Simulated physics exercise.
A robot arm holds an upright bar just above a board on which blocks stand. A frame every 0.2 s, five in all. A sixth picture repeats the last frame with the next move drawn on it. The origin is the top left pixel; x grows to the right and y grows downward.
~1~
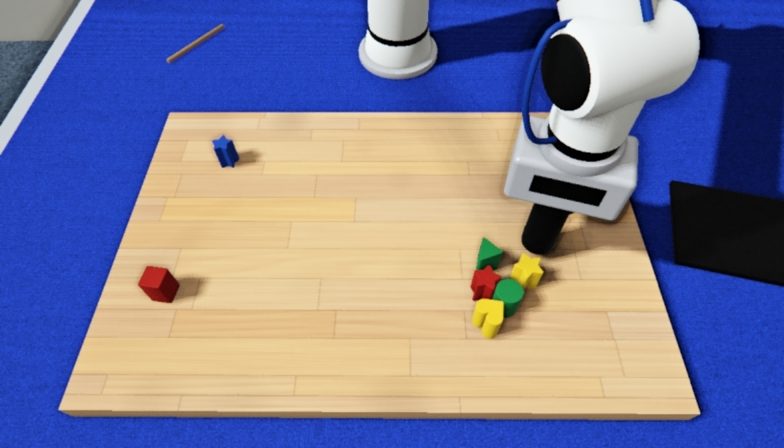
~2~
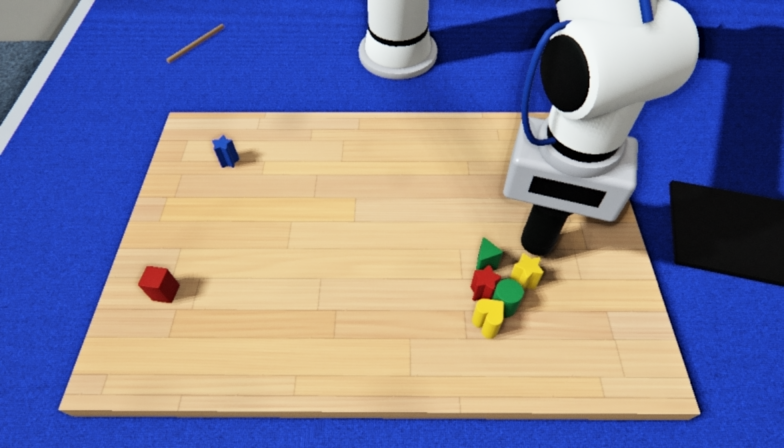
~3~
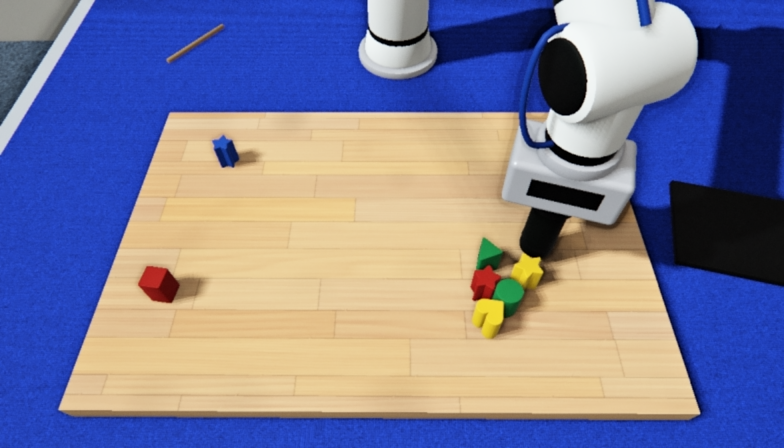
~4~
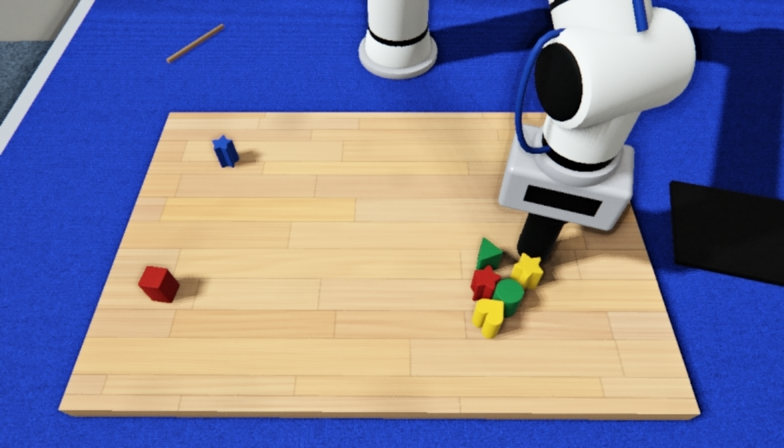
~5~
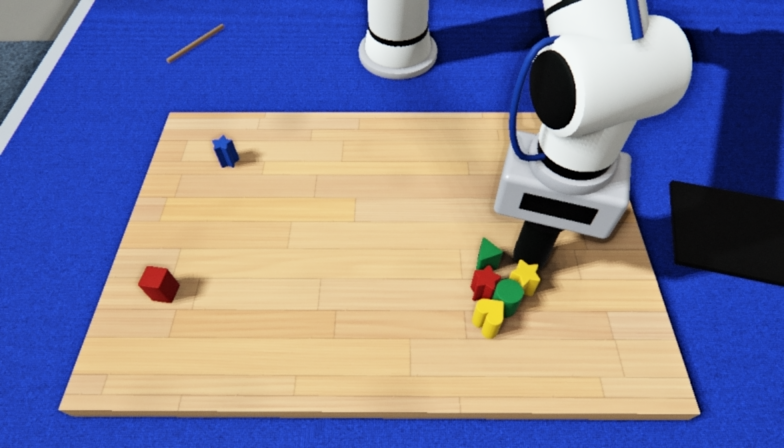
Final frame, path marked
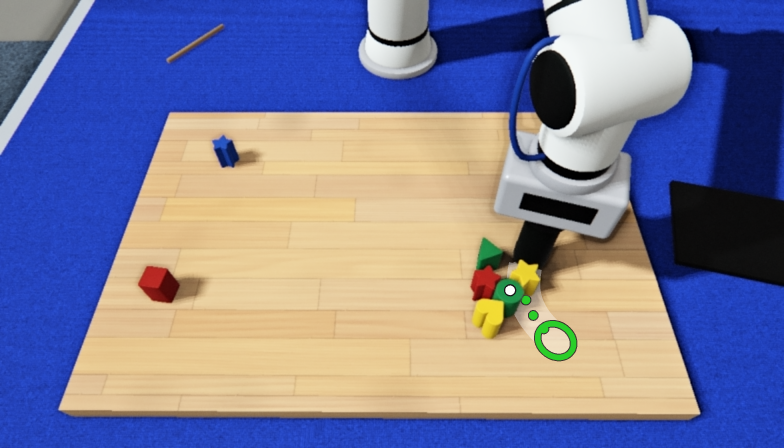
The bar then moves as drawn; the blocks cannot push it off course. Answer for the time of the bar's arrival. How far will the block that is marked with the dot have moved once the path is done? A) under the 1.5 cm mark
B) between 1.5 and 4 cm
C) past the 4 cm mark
Letter C.
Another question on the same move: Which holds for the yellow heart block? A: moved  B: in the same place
I choose A.
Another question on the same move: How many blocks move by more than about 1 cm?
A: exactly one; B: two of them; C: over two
Choice C: Over two.
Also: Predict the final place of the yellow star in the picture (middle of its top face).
That would be at about pixel (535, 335).
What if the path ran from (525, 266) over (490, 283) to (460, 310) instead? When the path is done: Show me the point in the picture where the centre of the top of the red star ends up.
Top centre: (444, 313).
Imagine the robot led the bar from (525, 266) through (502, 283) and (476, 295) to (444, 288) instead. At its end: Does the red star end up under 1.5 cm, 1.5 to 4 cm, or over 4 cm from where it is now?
Long, over 4 cm.
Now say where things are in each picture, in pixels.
The first picture shows lower end of the bar at (537, 242), tops of blocks, green triangle at (489, 249), yellow heart block at (492, 310), green circular block at (510, 290), yellow star at (530, 265).
The second picture shows bar at (537, 243), blocks as before.
The third picture shows bar at (535, 245), blocks as before.
The fourth picture shows bar at (533, 250), blocks as before.
The fifth picture shows bar at (529, 257), green triangle at (489, 249), yellow heart block at (492, 310), green circular block at (510, 290), yellow star at (527, 272).
The drawn path runs from (525, 266) through (524, 291) and (534, 317) to (556, 340); the dot is on the green circular block.
The first path, step by step. One third of the way, bar at (528, 282); yellow heart block at (484, 321), turned 55° clockwise; green circular block at (507, 312); yellow star at (526, 299).
Two thirds of the way, bar at (539, 309); yellow heart block at (480, 327), turned 85° clockwise; green circular block at (507, 333); yellow star at (532, 328), turned 15° clockwise.
At the end, bar at (561, 333); green triangle not moved; yellow heart block at (480, 327), turned 85° clockwise; green circular block at (507, 334); yellow star at (534, 337), turned 40° clockwise.
